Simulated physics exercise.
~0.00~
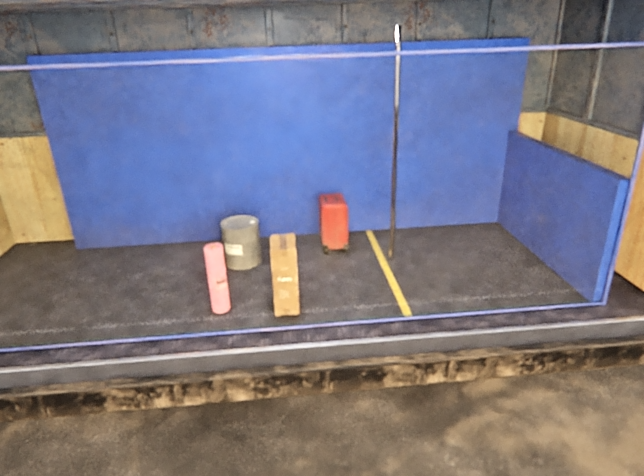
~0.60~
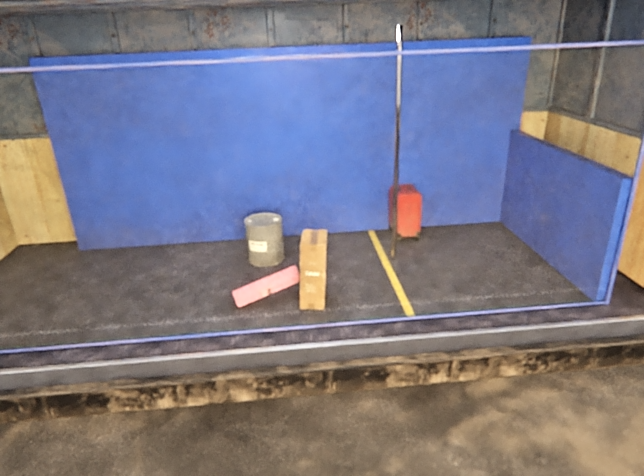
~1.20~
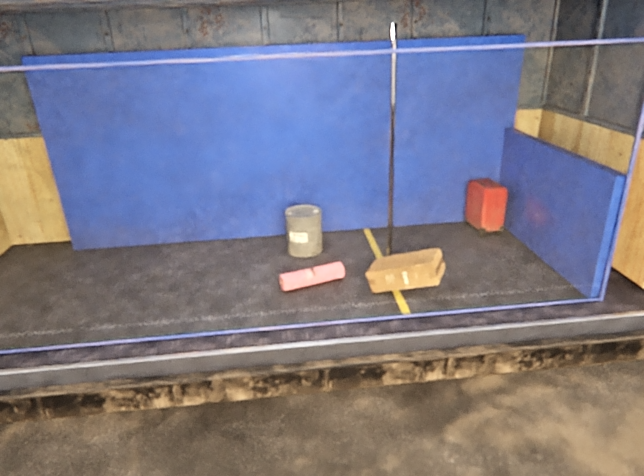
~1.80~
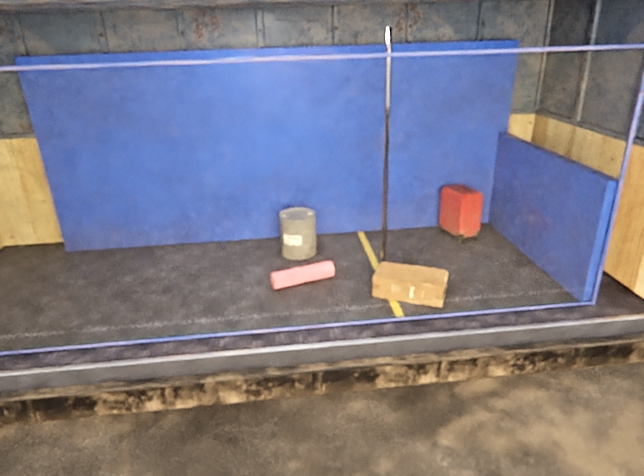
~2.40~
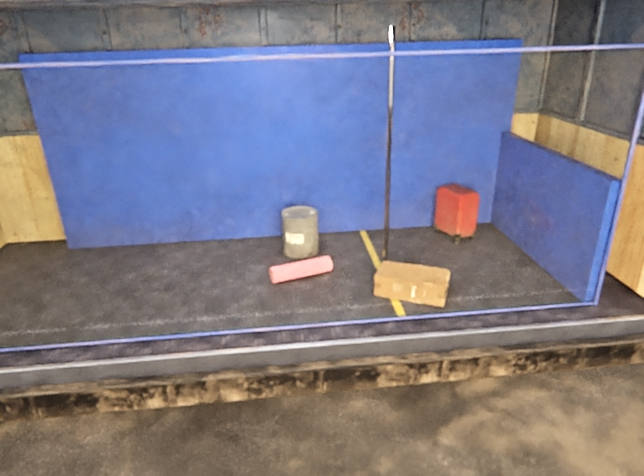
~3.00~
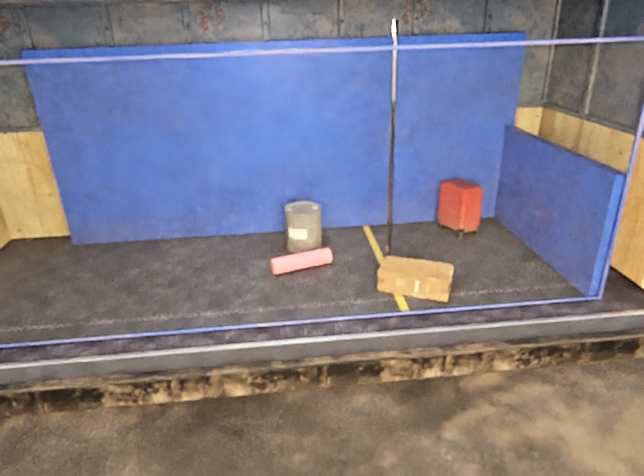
To begin with, a pink roll, a grey drum, a brown tall box and a red wheeled case stand loose in a blue-walled bay, all left of a yellow line on the floor. They shift to the right, and the pink roll topples onto its side while the case passes behind the pole. The box then tips over and lands across the line as the case travels on towards the right wall. The case rolls back a little to the left. Finally everything settles, with the drum and fallen roll short of the line, and the box and upright case beyond it.
